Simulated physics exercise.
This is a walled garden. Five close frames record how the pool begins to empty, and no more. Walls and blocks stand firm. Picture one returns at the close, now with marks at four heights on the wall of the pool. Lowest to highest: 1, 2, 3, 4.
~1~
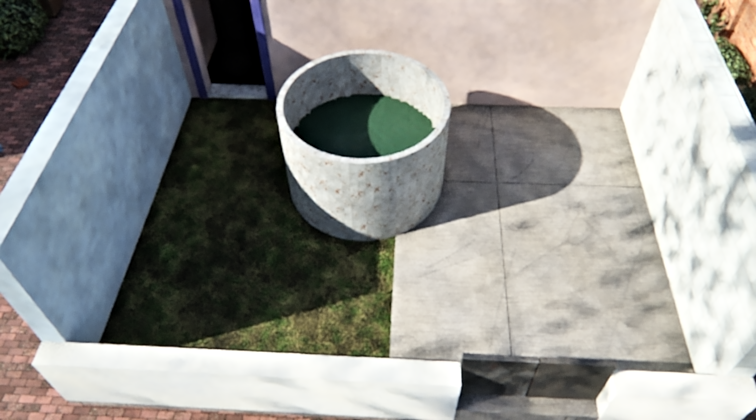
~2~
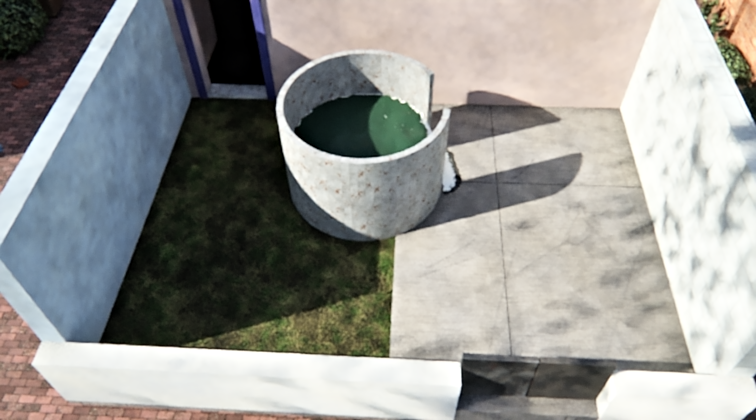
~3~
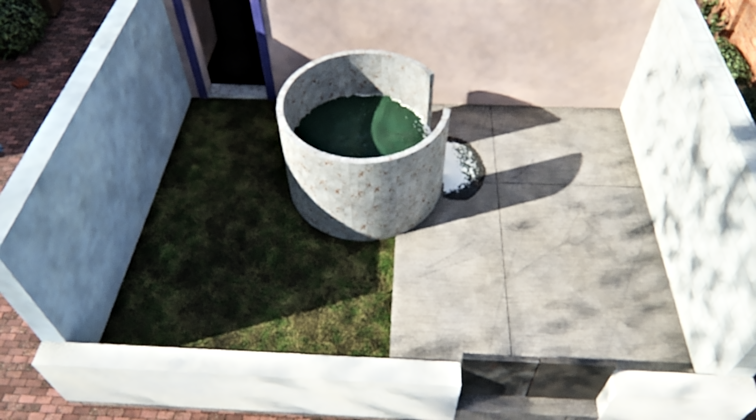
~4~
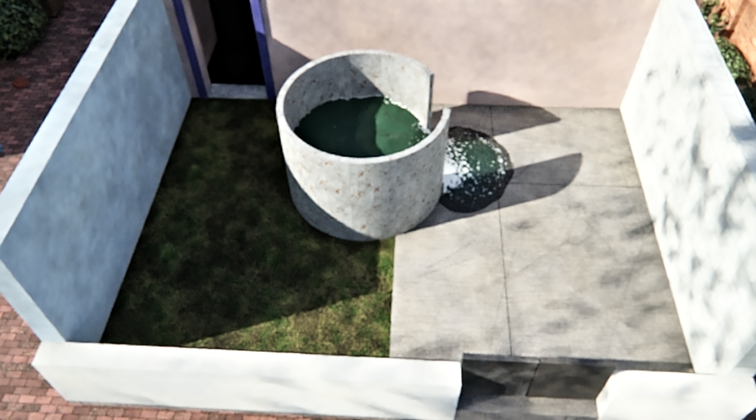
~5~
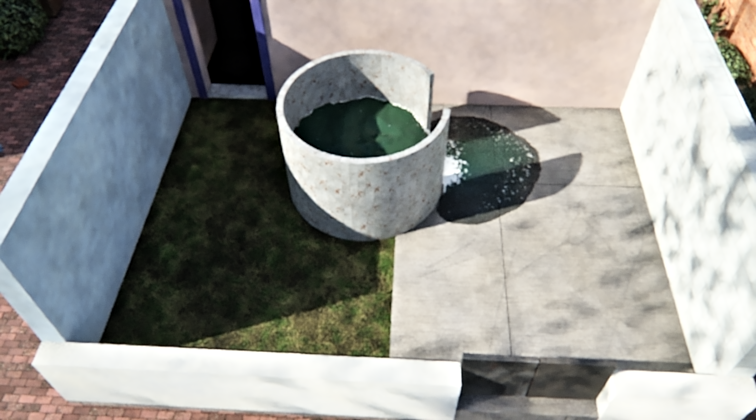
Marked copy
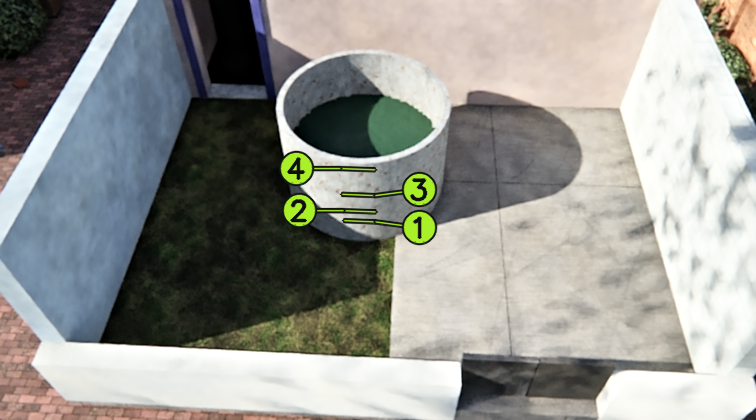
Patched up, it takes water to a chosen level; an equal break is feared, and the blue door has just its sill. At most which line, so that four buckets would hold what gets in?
3 will do.
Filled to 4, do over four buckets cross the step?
Yes, that goes wrong.
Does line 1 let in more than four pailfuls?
No, that is safe.
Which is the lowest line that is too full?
That is line 4.
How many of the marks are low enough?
Three of the four.
On the marked copy, 1 at (359, 221); 2 at (359, 211); 3 at (358, 194); 4 at (357, 169); from the bottom up 1, 2, 3, 4.
For line 1, nothing gets over.
For line 2, nothing gets over.
For line 3, a splash gets over, under a bucket.
For line 4, about 12 bucketfuls get in.
